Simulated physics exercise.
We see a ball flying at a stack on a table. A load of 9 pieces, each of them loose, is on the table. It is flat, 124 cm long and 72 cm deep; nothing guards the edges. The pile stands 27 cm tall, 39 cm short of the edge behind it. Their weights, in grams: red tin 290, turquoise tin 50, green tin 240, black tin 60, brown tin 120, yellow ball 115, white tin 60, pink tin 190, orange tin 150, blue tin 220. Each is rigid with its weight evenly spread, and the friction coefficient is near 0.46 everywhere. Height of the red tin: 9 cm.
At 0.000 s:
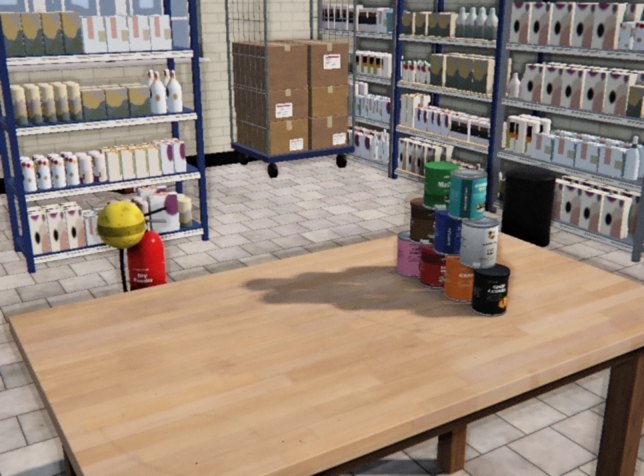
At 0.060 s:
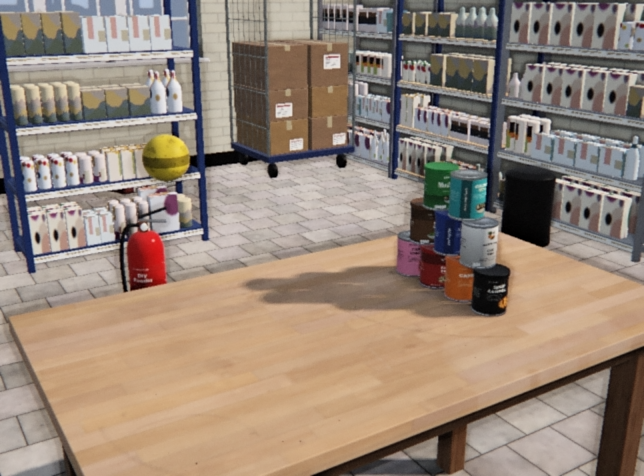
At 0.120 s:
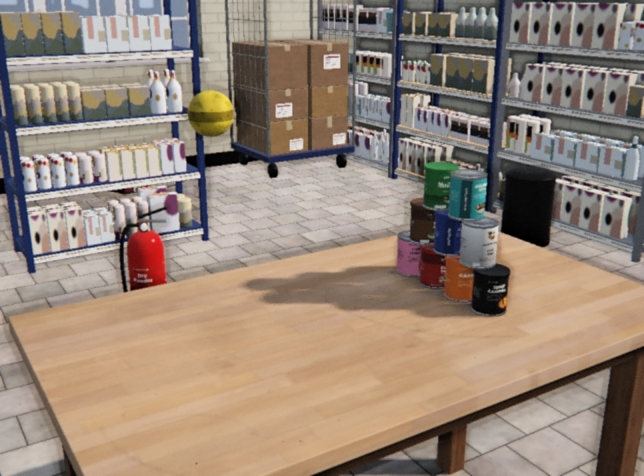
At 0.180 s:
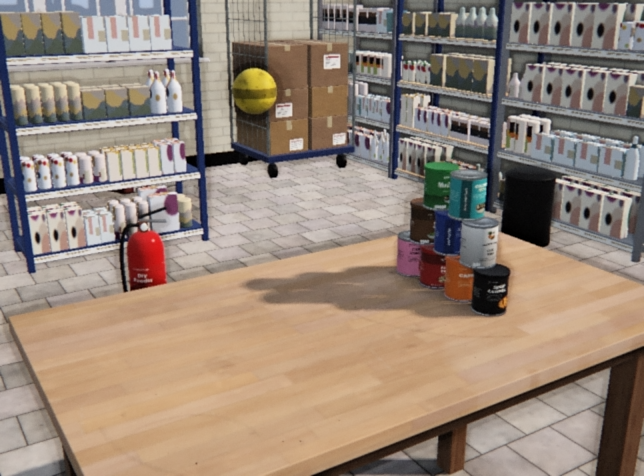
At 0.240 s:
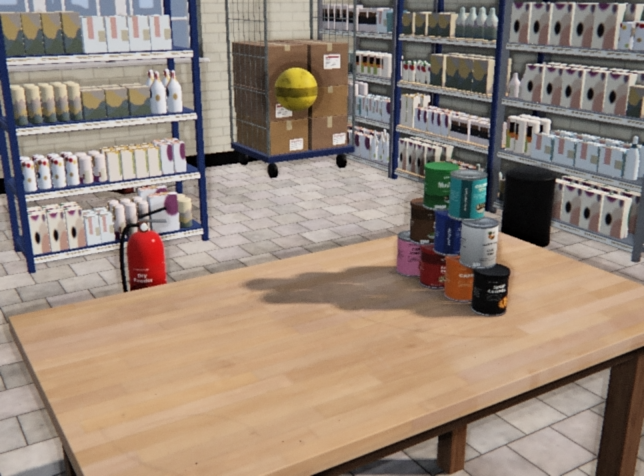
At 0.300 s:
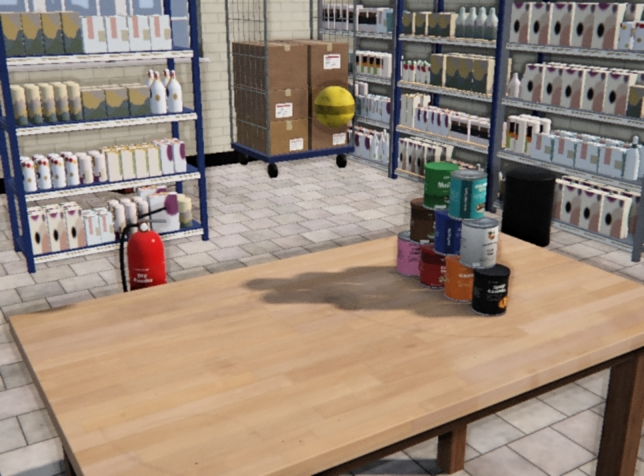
Yellow ball rising from behind a wooden table, arcing rightward past shelves and boxes, then dipping near stacked colourful tins.
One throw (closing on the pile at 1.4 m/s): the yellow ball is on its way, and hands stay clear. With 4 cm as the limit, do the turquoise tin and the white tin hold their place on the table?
The turquoise tin holds its spot; the white tin holds its spot.
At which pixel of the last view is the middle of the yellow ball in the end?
Near (383, 271).
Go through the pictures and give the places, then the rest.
Gap 63 cm; yellow ball (121, 225); turquoise tin (468, 195); white tin (479, 242), in the first frame.
Gap 54 cm; yellow ball (166, 159); black tin (490, 290), in the second frame.
Gap 46 cm; yellow ball (211, 114); pink tin (413, 254), in the third frame.
Gap 37 cm; yellow ball (254, 92); blue tin (451, 231), in the fourth frame.
Gap 28 cm; yellow ball (296, 90); green tin (441, 186), in the fifth frame.
Gap 19 cm; yellow ball (334, 107); turquoise tin (468, 195); white tin (479, 242), in the sixth frame.
After 0.40 s, gap 5 cm; yellow ball near (390, 170).
After 0.50 s, yellow ball near (399, 221); brown tin slid 2 cm.
After 0.60 s, yellow ball near (389, 270); brown tin slid 2 cm.
At rest (1.0 s), all 9 in place, give or take 4 cm. Seen from the same camera at the end, turquoise tin near (468, 195), white tin near (479, 242).
